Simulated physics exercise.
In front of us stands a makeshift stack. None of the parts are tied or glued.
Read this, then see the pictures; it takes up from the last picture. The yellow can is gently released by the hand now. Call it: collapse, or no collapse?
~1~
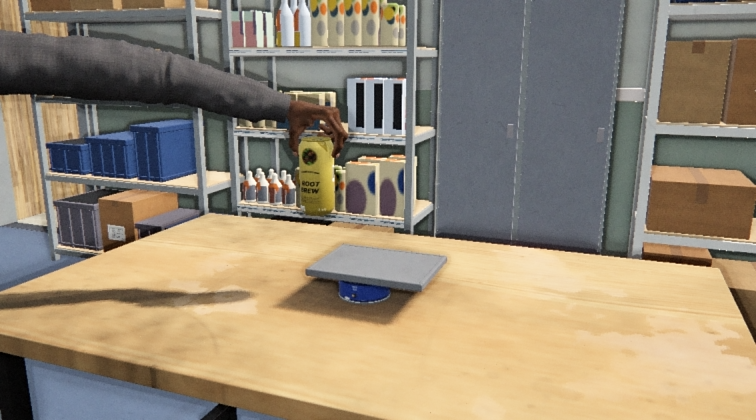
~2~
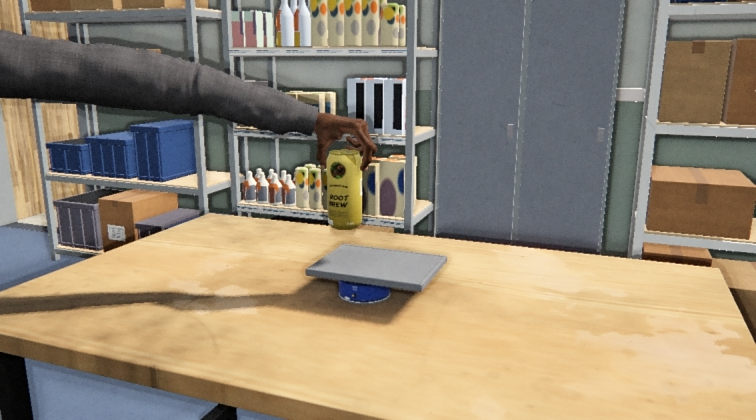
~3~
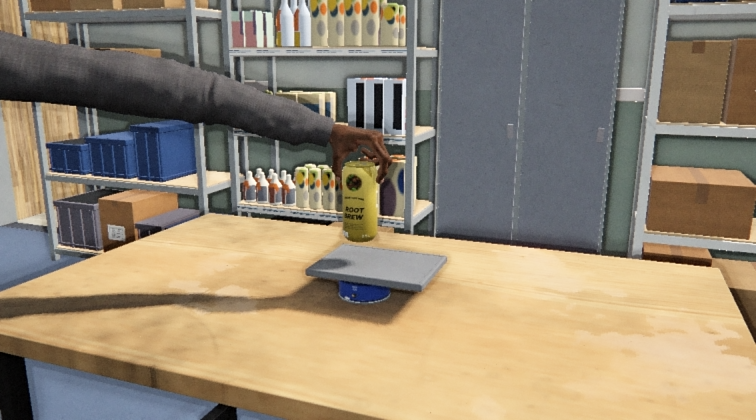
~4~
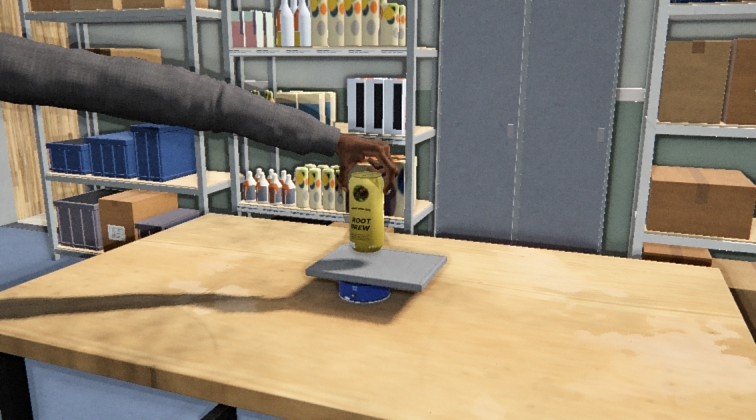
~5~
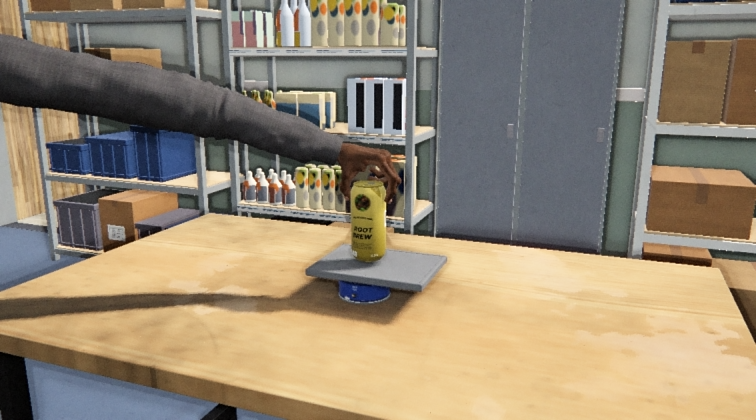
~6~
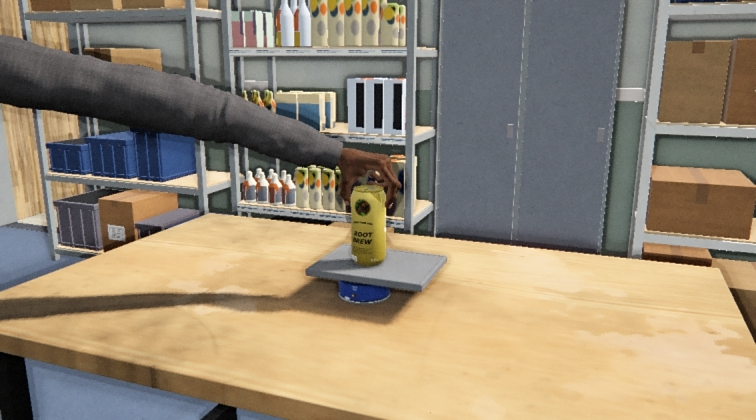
No collapse.
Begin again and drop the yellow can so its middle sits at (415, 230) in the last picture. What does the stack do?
Outcome: Collapse.
Then, 0.50 s on from there, no change.
Then, 1.30 s on from there, yellow can resting near (369, 226).
In the end, all 3 unmoved. At the end, from the last picture's camera, yellow can near (369, 226). The stack holds.
